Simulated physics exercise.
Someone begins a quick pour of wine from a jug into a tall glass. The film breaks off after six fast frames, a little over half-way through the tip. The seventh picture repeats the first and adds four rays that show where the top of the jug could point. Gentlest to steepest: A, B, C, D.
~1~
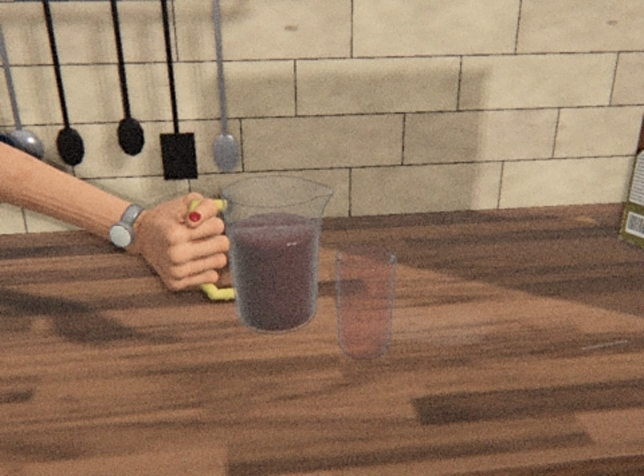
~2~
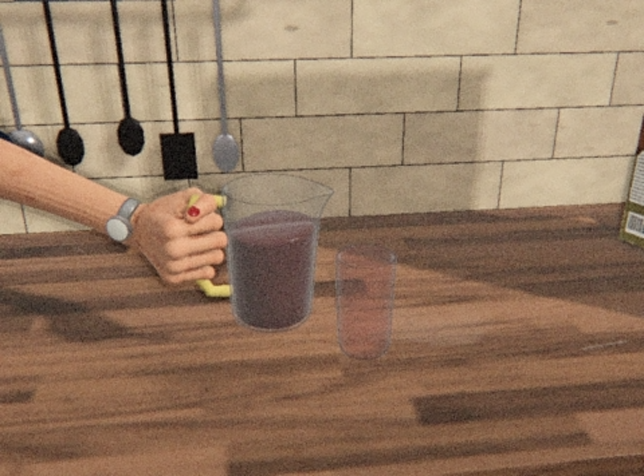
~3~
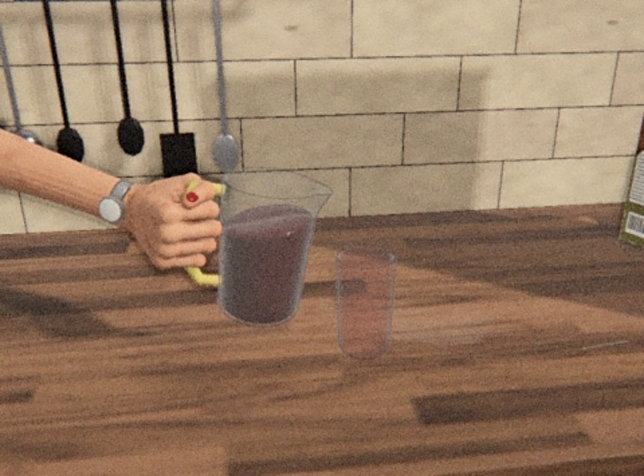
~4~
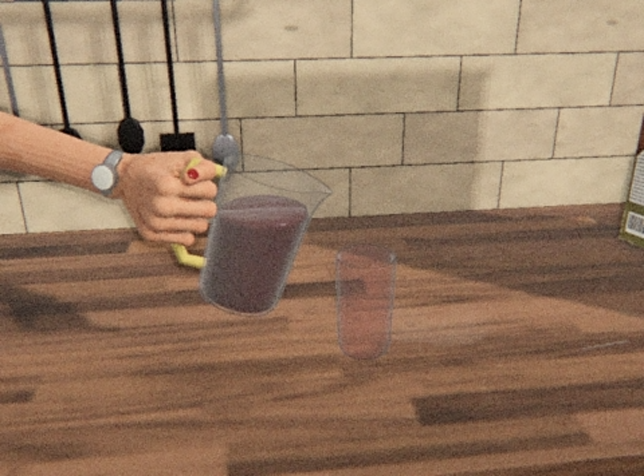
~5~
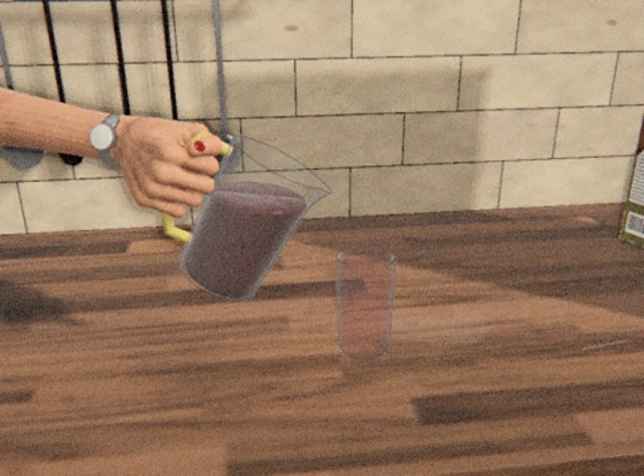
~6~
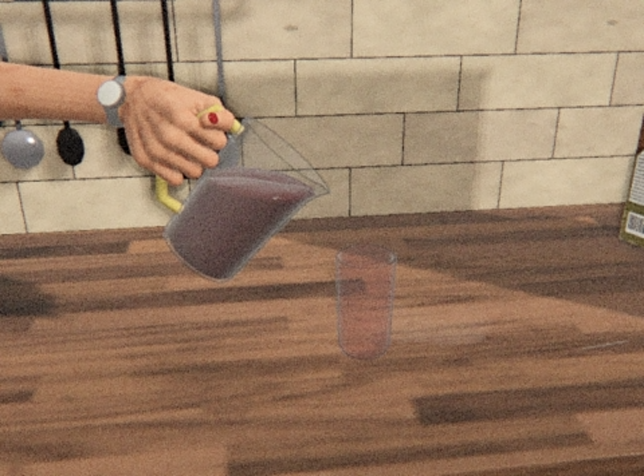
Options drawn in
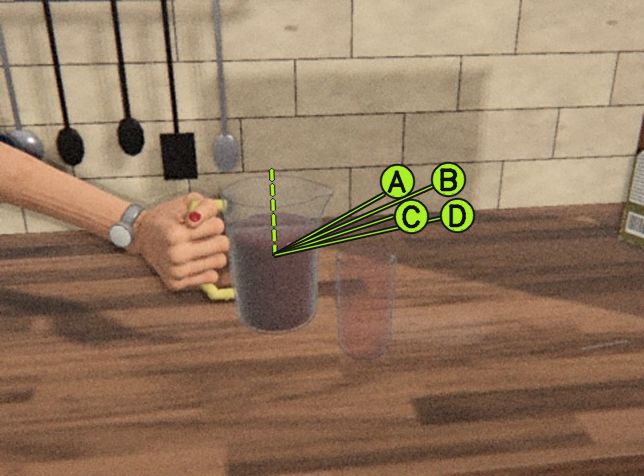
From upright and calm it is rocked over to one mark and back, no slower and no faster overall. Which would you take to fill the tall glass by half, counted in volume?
Use line A.
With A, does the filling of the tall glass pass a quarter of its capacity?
Yes, clearly.
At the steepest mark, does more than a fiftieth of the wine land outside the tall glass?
Yes.
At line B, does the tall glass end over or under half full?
Over.
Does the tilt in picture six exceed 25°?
Yes, it does.
On the marked copy, A at (384, 194); B at (433, 186); C at (392, 216); D at (440, 218).
With A, the tall glass ends with about 51 % of what it can hold.
With B, the tall glass ends with about 66 % of what it can hold; 5 % of the wine is spilt.
With C, the tall glass ends with about 70 % of what it can hold; 15 % of the wine is spilt.
With D, the tall glass ends with about 64 % of what it can hold; 31 % of the wine is spilt.
